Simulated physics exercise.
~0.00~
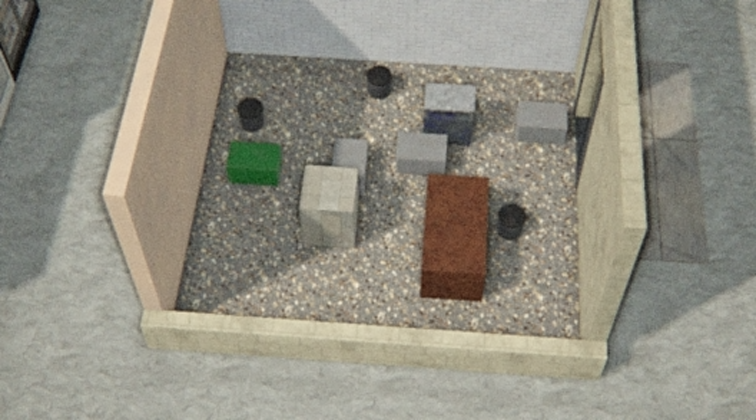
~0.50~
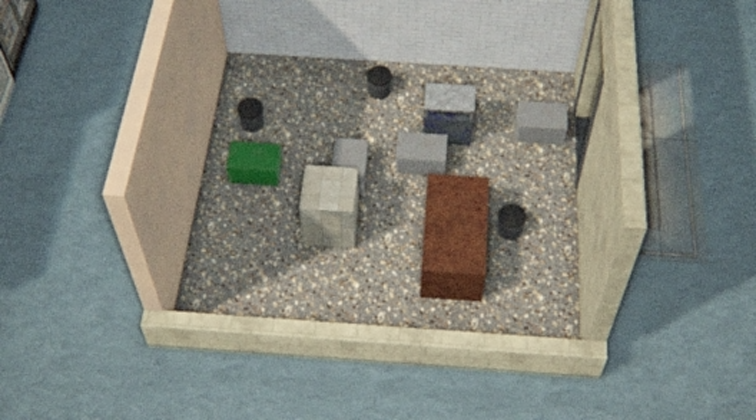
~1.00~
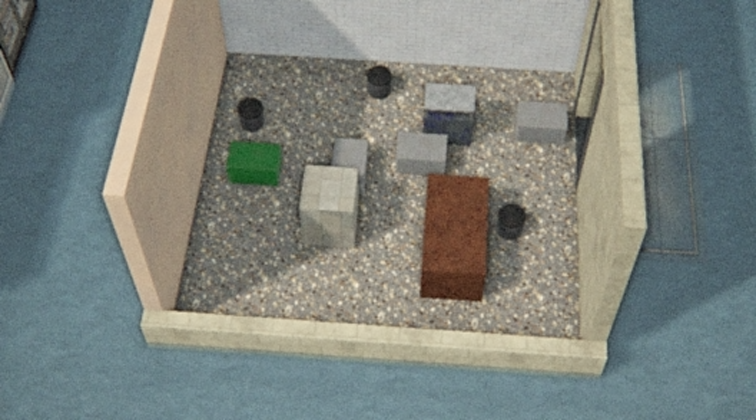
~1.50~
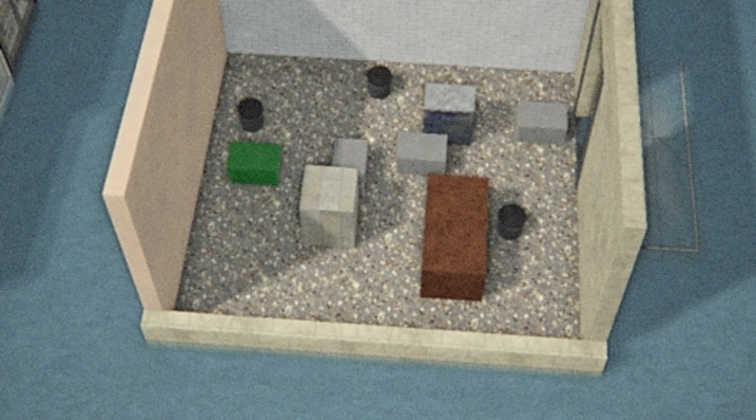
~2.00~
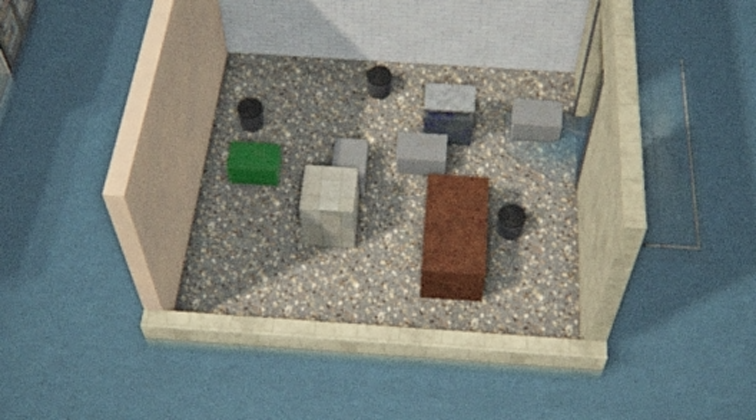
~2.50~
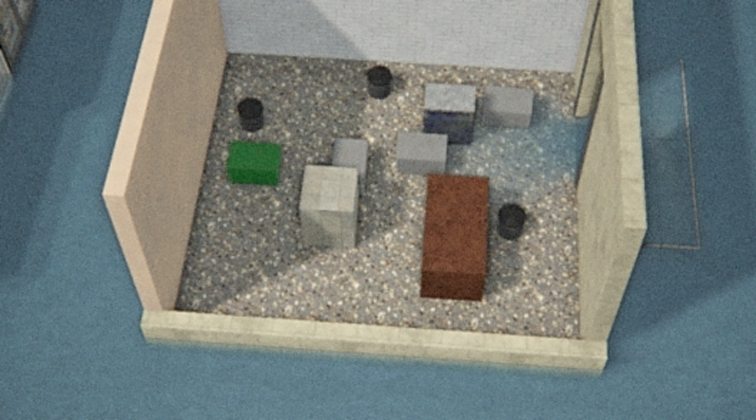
The video shows a walled room from above, holding a green crate, blocks and dark buckets, as bluish water covers the ground outside. Water then enters through the right side, and a nearby grey block shifts left while the rest stay still.
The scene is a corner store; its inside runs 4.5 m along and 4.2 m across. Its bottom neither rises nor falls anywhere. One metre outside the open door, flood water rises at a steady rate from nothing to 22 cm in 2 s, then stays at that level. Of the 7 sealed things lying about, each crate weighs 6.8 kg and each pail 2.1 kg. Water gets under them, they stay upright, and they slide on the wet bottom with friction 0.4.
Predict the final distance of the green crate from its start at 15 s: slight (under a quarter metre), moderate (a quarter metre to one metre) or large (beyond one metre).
Looks like it will get pushed a long way.
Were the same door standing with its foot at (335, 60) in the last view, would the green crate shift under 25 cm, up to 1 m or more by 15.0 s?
In that case the green crate gets carried off.
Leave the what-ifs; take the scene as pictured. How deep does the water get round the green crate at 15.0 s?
Around 12 cm.
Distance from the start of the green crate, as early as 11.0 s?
Some 250 cm from the start.
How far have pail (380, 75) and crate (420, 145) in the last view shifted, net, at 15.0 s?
300 cm, 100 cm.
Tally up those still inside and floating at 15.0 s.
Tally: 7 of them.
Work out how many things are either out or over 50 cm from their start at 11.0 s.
I count 6.
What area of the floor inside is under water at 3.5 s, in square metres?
Flooded: Near 6.0 m2.
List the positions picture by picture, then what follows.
The green crate at (253, 156), on the bottom; water covers 0.0 m2; 0 of 7 have shifted, in the first frame.
The green crate at (253, 156), on the bottom; water covers 0.0 m2; 0 of 7 have shifted, in the second frame.
The green crate at (253, 156), on the bottom; water covers 0.0 m2; 0 of 7 have shifted, in the third frame.
The green crate at (253, 156), on the bottom; 0.0 m2 under water; 0 of 7 have shifted, in the fourth frame.
The green crate at (253, 156), on the bottom; water covers 0.5 m2; 1 of 7 have shifted, in the fifth frame.
The green crate at (253, 156) rests on the ground; water covers 2.1 m2; 1 of 7 have shifted, in the sixth frame.
After 3.5 s the green crate is near (253, 156), 0.0 m from its start, aground; 1 afloat.
After 6.8 s the green crate is near (220, 176), 0.5 m from its start, afloat; 6 afloat.
After 11.0 s the green crate is near (386, 268), 2.3 m from its start, afloat; 7 afloat.
After 15.0 s the green crate is near (384, 195), 1.7 m from its start, afloat; 7 afloat.
